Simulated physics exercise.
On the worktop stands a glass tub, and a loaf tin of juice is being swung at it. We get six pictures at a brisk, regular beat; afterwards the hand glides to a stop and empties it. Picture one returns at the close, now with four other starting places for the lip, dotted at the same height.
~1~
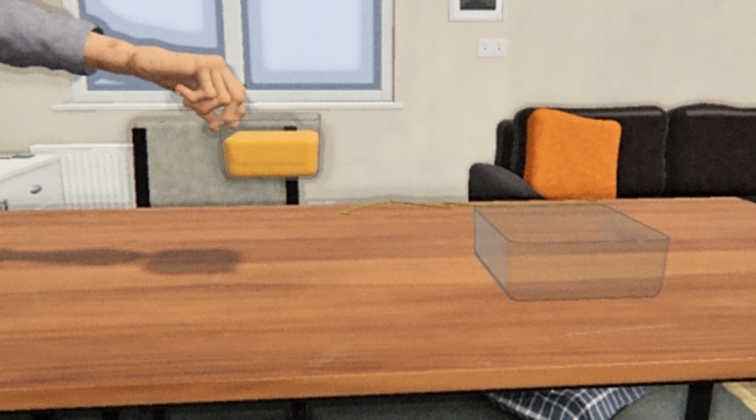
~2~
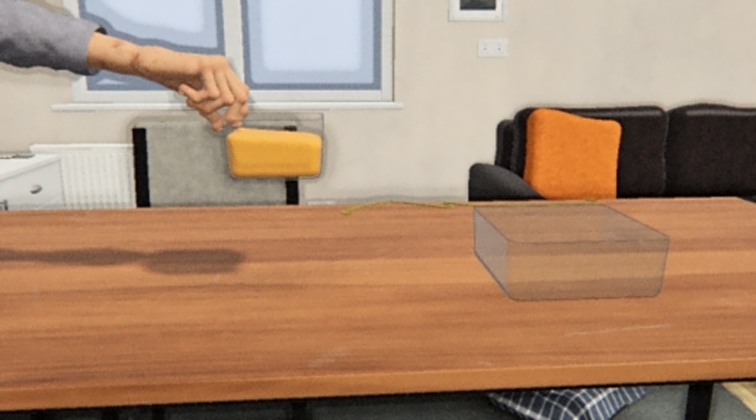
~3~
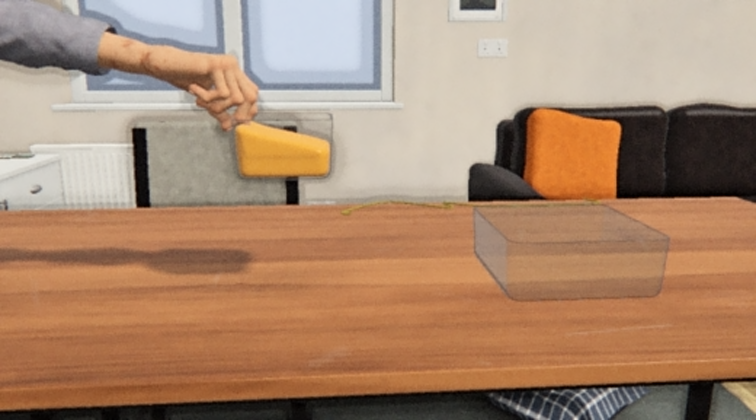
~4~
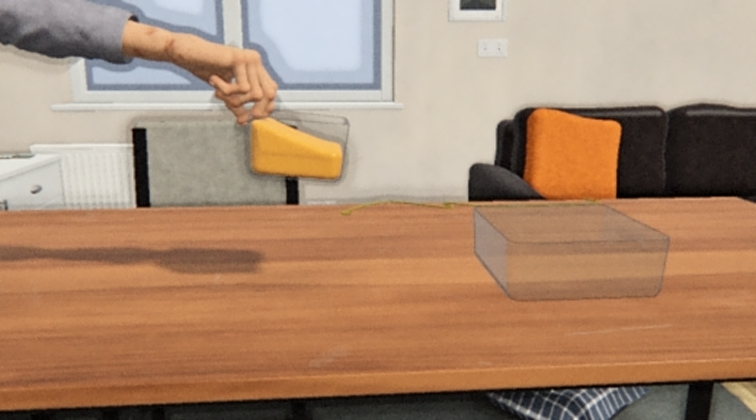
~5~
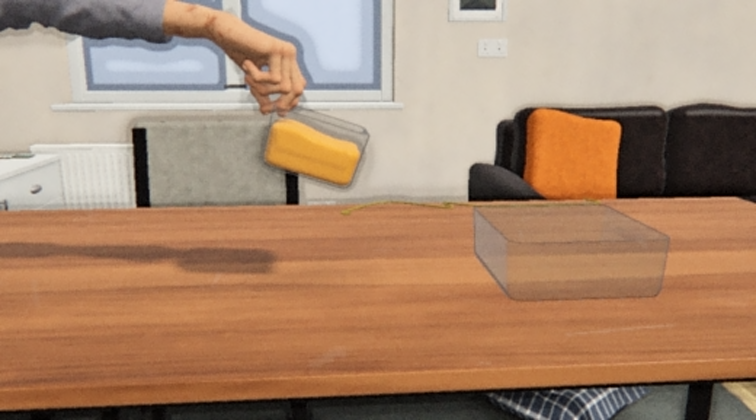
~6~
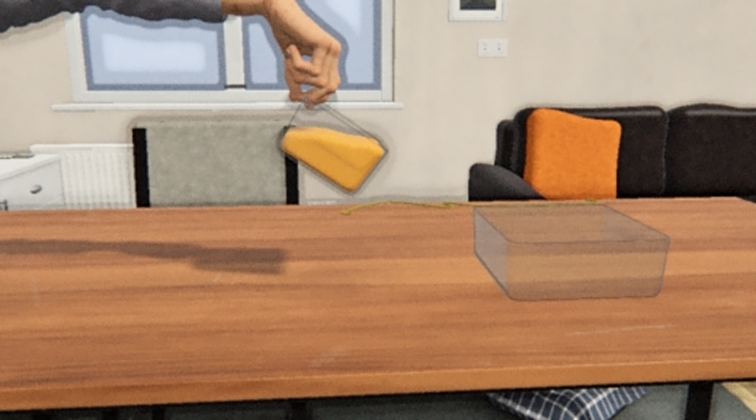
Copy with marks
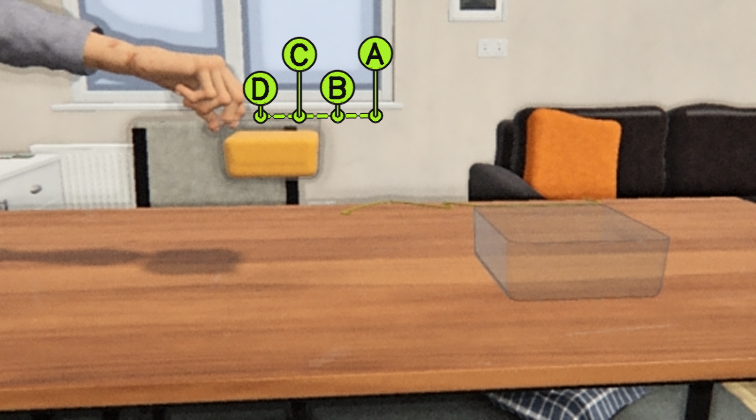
At a wooden table in a living room, a hand carried a clear container of orange liquid to the right, toward an empty glass tub, then tilted it steadily as the liquid sloshed inside.
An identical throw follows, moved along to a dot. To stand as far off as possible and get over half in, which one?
A will do.
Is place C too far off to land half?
Yes, it does.
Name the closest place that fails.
B it is.
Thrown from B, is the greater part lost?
Yes, it does.
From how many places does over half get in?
One of the four.
On the marked copy, A at (375, 115); B at (337, 115); C at (299, 116); D at (260, 116).
With A, about 69 % lands in the tub, 23 % falls short and 8 % goes beside or beyond.
With B, about 18 % lands in the tub, 79 % falls short and 3 % goes beside or beyond.
With C, about 0 % lands in the tub, 98 % falls short.
With D, about 0 % lands in the tub, 100 % falls short.
